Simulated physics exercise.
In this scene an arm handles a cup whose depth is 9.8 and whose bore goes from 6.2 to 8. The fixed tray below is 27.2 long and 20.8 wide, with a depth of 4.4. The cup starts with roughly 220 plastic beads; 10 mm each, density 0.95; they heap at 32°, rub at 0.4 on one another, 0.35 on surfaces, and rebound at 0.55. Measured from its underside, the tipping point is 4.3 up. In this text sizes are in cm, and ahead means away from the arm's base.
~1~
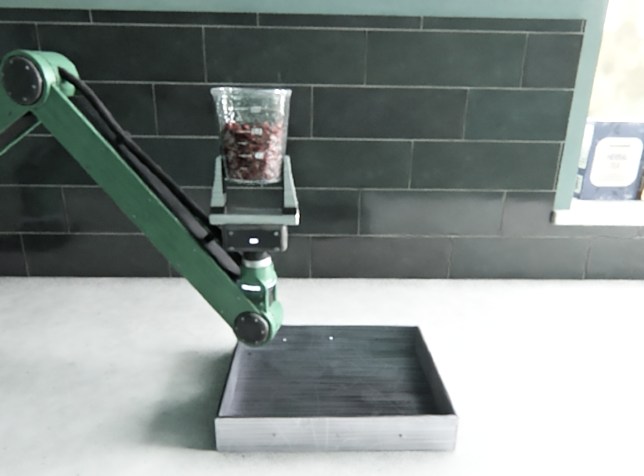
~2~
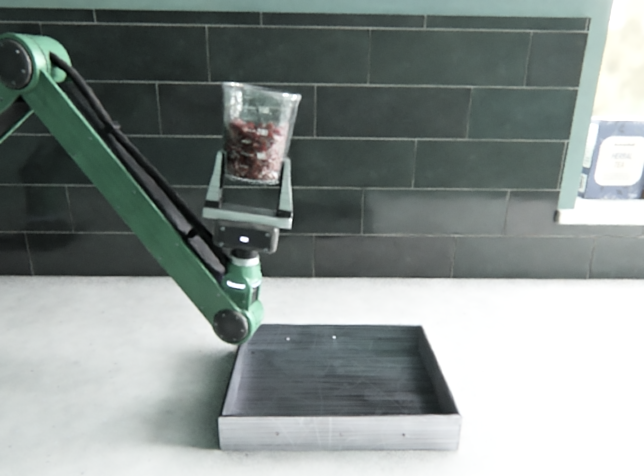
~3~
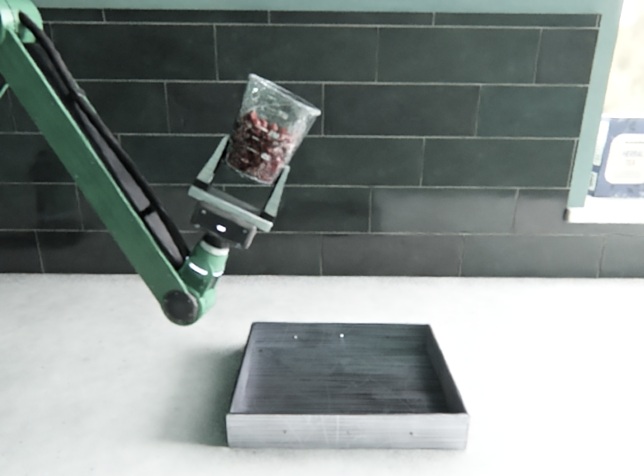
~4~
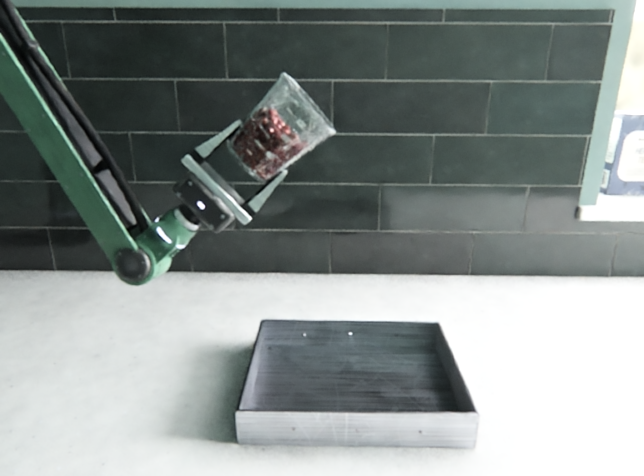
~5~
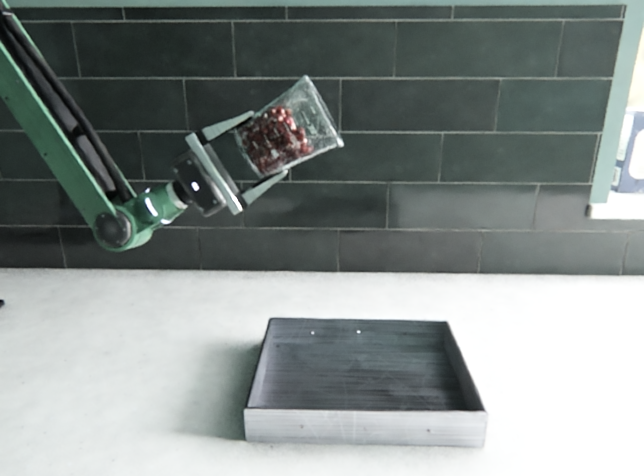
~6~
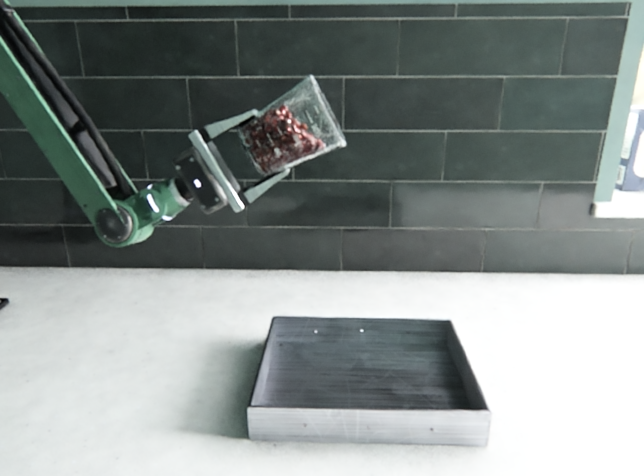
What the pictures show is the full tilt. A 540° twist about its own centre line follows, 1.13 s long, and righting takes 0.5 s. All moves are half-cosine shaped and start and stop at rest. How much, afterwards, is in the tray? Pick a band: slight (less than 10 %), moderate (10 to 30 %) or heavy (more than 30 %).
Slight.
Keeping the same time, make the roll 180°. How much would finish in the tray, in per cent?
In that case you'd get close to 0 per cent.
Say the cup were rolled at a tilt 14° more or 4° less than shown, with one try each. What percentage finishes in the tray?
I'd expect some 30 per cent, then some 0 per cent.
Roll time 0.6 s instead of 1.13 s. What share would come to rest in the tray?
Around 0 %.
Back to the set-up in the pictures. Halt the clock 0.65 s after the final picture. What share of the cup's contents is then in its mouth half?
30 %, about.
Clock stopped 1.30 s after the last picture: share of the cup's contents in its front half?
Share noted: Close to 45 per cent.
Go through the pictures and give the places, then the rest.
The first picture shows cup middle at (253, 137), upright; upper third of the load around (255, 132), from x 225 to 280, top at y 120; 217 in the cup.
The second picture shows cup middle at (257, 136), tipped 8°; upper third of the load around (258, 132), from x 230 to 285, top at y 120.
The third picture shows cup middle at (266, 135), tipped 27°; upper third of the load around (262, 131), from x 230 to 300, top at y 115.
The fourth picture shows cup middle at (277, 134), tipped 48°; upper third of the load around (268, 128), from x 235 to 305, top at y 110.
The fifth picture shows cup middle at (286, 133), tipped 61°; upper third of the load around (276, 126), from x 245 to 315, top at y 110.
The sixth picture shows cup middle at (289, 132), tipped 62°; upper third of the load around (278, 125), from x 245 to 325, top at y 110; 217 in the cup.
Then, 0.65 s later, tipped 62°, highest piece 38 above the table; 217 in the cup.
Then, 1.30 s later, tipped 45°, highest piece 37 above the table; 216 in the cup, 1 in the tray.
Then, 1.83 s later, upright, highest piece 39 above the table; 216 in the cup, 1 in the tray.
Then, 2.53 s later, upright, highest piece 39 above the table; 216 in the cup, 1 in the tray.
At rest, 216 in the cup, 1 in the tray. That is 0 % in the tray.
